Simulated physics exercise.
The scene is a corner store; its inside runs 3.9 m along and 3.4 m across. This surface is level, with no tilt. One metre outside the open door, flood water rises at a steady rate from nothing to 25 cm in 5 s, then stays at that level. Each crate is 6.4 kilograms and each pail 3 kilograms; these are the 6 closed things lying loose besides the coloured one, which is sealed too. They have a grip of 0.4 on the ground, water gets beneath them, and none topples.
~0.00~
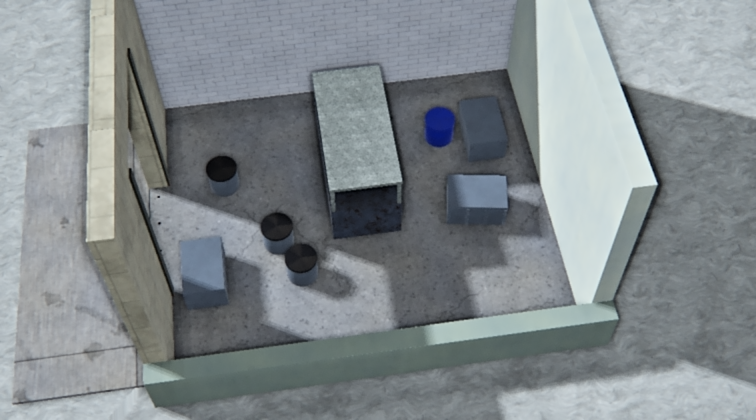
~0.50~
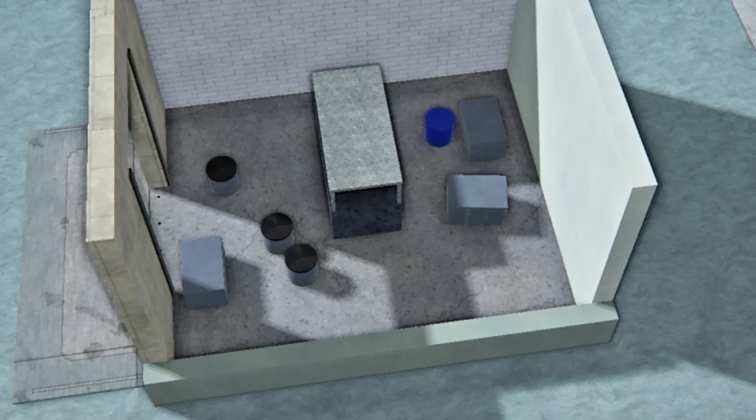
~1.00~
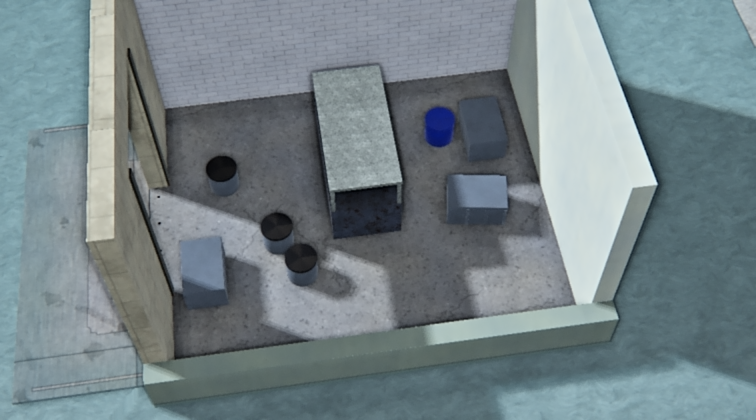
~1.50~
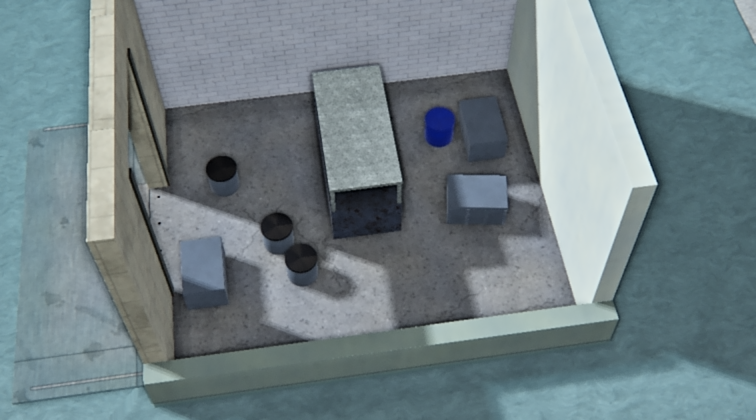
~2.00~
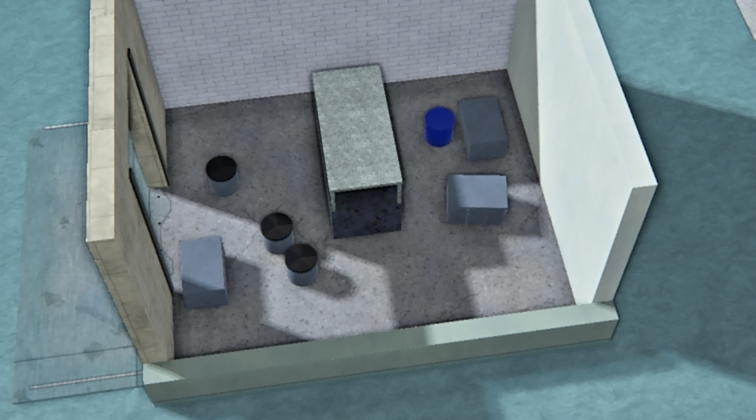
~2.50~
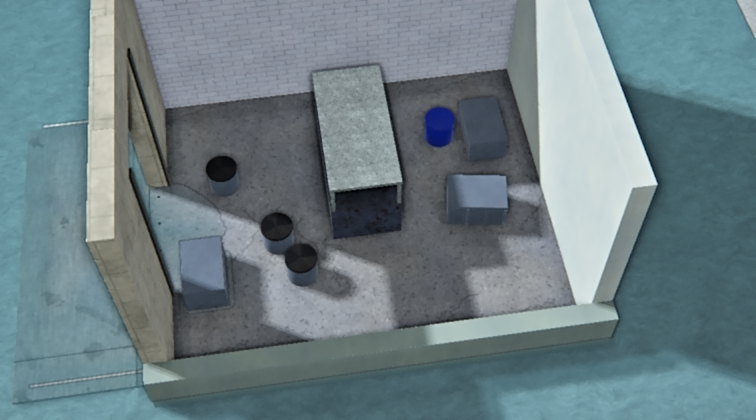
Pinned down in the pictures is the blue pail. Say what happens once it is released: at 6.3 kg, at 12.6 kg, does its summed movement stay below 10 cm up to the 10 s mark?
Neither mass keeps it there.
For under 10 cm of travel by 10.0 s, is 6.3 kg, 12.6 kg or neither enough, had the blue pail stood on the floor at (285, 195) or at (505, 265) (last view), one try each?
One by one: Neither mass suffices; neither mass suffices.
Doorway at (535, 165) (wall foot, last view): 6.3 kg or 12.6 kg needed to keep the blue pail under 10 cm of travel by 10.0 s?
Result: Neither option suffices.
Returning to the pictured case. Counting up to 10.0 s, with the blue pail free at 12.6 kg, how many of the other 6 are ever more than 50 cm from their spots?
The count comes to 6.
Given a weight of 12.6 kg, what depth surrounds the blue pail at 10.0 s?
Around 14 cm.
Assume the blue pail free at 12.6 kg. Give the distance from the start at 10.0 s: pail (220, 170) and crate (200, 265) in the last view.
Net displacement, in order: 100 cm; 60 cm.
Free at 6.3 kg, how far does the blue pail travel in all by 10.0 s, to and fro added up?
Path length near 50 cm.
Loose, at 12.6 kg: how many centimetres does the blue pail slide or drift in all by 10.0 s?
30 cm.
After 3.5 s the blue pail would be 0 cm from its start with 6.3 kg and 0 cm from its start with 12.6 kg; 0 cm of water round it then.
After 4.5 s the blue pail would be 0 cm from its start with 6.3 kg and 0 cm from its start with 12.6 kg; 0 cm of water round it then.
After 7.0 s the blue pail would be 0 cm from its start with 6.3 kg and 0 cm from its start with 12.6 kg; 2 cm of water round it then.
After 10.0 s the blue pail would be 40 cm from its start with 6.3 kg and 31 cm from its start with 12.6 kg; 14 cm of water round it then.
